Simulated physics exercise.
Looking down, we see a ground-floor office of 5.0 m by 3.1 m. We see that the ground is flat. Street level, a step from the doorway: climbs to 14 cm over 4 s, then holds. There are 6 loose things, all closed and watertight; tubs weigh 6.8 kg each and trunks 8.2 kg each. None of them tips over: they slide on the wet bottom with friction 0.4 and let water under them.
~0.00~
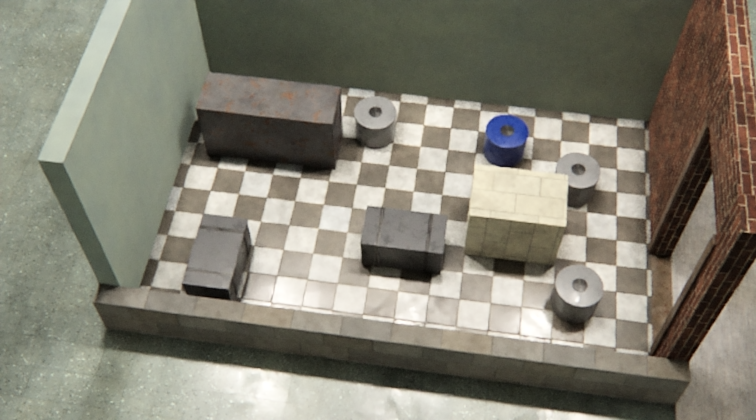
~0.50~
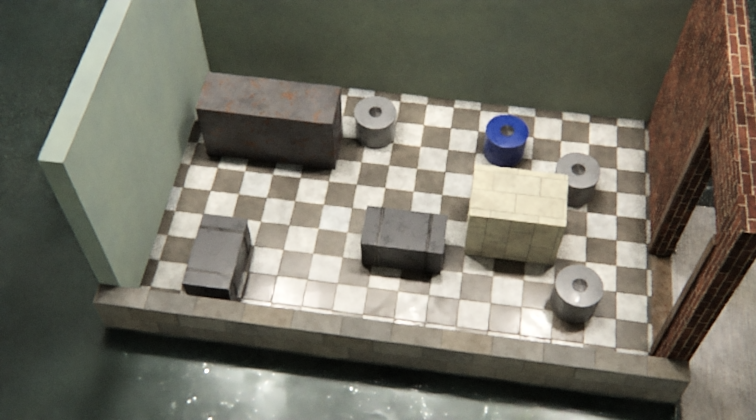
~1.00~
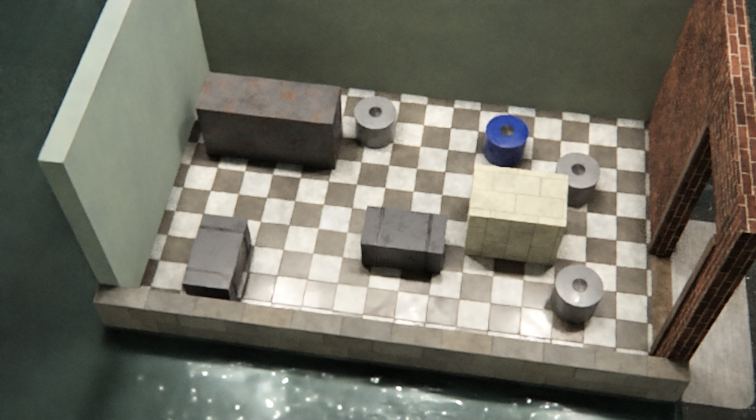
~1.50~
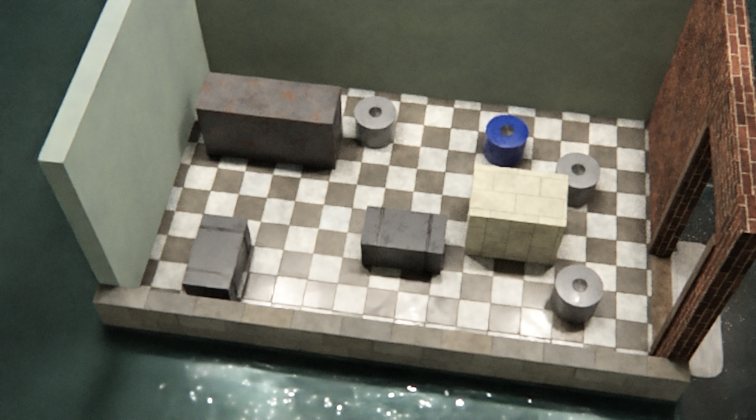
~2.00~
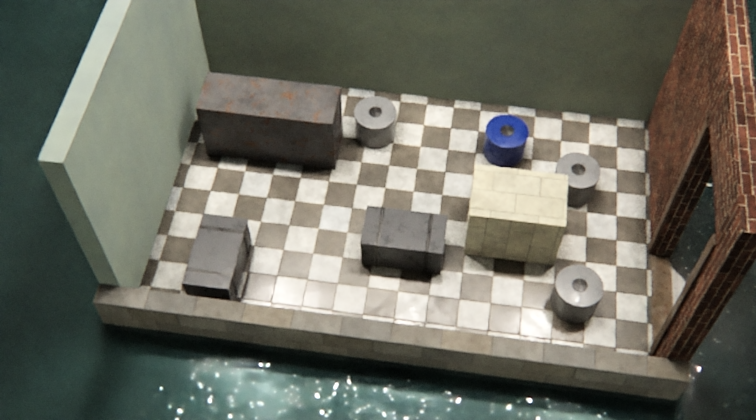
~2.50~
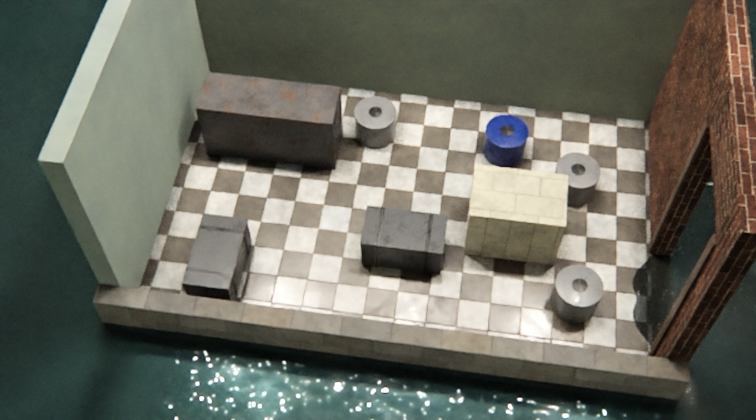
In a small room with a checkered floor, dark water spread over the ground outside and reached the brick doorway on the right, just crossing its edge, while the blue tub and blocks stayed still.
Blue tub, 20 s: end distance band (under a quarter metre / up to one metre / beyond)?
Up to one metre.
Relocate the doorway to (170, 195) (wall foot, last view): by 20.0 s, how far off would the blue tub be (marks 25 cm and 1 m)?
Outcome - blue tub: Well off.
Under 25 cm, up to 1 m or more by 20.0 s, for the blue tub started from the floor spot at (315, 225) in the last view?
Looks like it is swept a long way.
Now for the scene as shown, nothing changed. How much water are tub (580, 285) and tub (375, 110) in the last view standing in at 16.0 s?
Depths: Near 10 cm, then near 6 cm.
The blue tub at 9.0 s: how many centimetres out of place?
0 cm or so by then.
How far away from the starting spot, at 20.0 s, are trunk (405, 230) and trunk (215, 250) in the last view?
200 cm and 100 cm respectively.
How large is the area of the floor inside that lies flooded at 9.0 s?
Around 13 m2 of it.
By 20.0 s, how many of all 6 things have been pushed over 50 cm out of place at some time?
Result: 6.
After 4.0 s the blue tub is near (507, 131), 0.0 m from its start, aground; 0 afloat.
After 9.0 s the blue tub is near (507, 131), 0.0 m from its start, aground; 3 afloat.
After 16.0 s the blue tub is near (472, 108), 0.5 m from its start, afloat; 6 afloat.
After 20.0 s the blue tub is near (436, 134), 0.8 m from its start, afloat; 6 afloat.
